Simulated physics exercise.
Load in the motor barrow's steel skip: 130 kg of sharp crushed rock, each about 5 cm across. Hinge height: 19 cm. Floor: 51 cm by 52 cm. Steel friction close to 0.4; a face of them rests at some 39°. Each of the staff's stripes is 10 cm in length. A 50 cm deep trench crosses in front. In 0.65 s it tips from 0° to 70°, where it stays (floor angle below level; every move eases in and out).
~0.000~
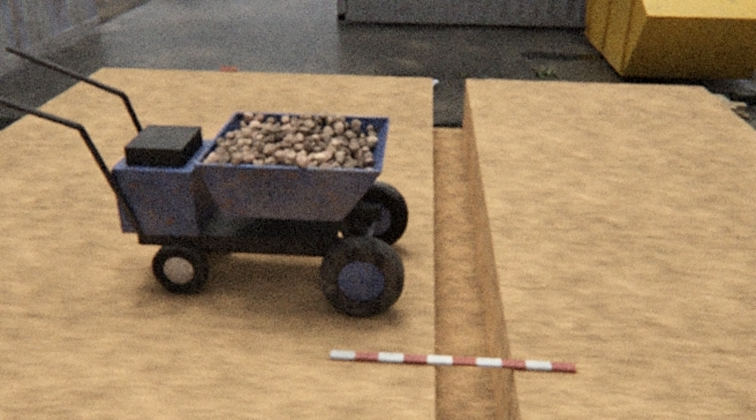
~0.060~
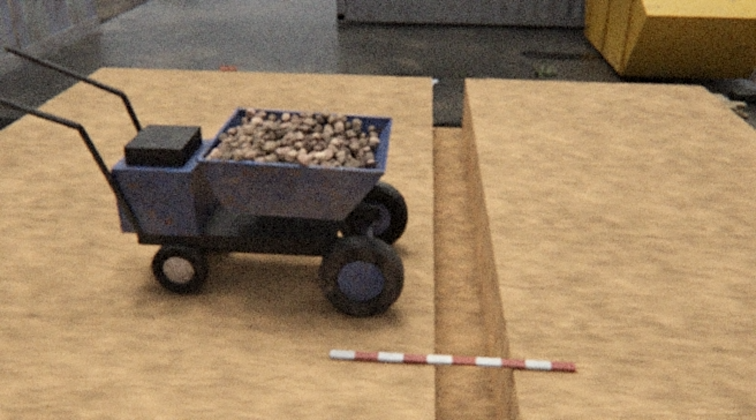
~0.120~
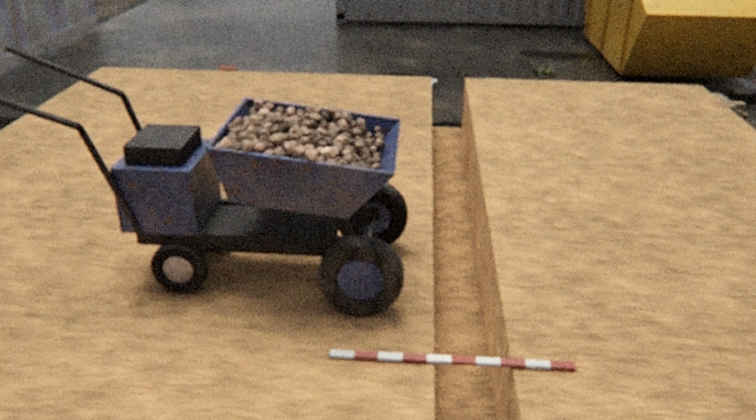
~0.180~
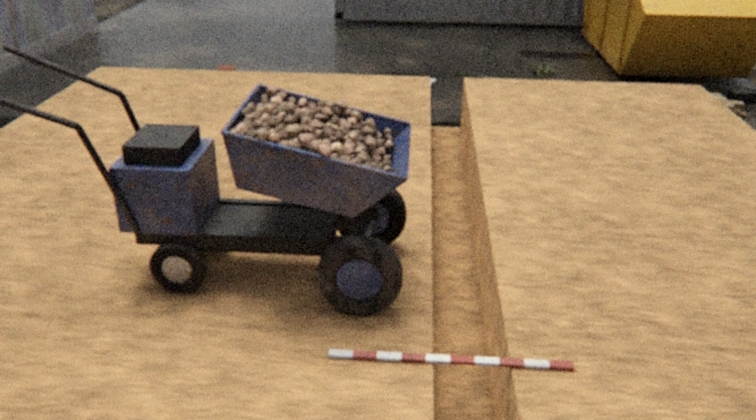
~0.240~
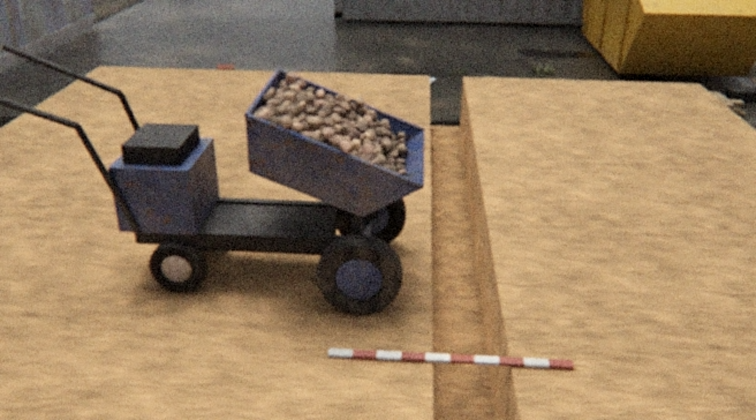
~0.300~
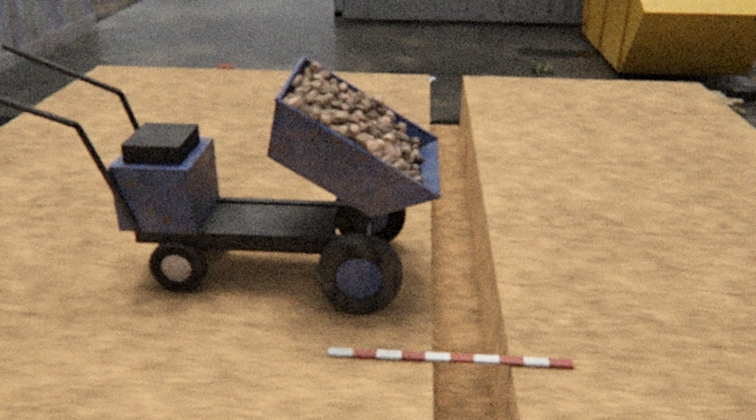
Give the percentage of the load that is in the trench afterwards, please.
Near 24 per cent of the load.
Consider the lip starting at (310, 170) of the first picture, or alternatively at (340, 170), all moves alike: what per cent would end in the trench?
Around 70 and then 50 percent.
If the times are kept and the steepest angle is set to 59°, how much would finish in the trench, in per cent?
Then close to 15 per cent.
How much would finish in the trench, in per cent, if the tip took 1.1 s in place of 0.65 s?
My guess is near 35 percent.
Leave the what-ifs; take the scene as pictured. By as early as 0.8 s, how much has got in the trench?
Approx. 5 % of the load.
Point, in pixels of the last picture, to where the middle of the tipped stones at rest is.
Roughly at (535, 280).
After 0.5 s the floor is at 59°; 100 % in the skip; the foremost stones are at (466, 209).
After 0.8 s the floor is at 70°; 68 % in the skip, 5 % in the trench, 27 % past the trench; the foremost stones are at (555, 275).
After 1.1 s the floor is at 70°; 30 % in the skip, 10 % in the trench, 60 % past the trench; the foremost stones are at (717, 290).
After 3.0 s the floor is at 70°; 17 % in the skip, 24 % in the trench, 58 % past the trench; the foremost stones are past the picture's edge.
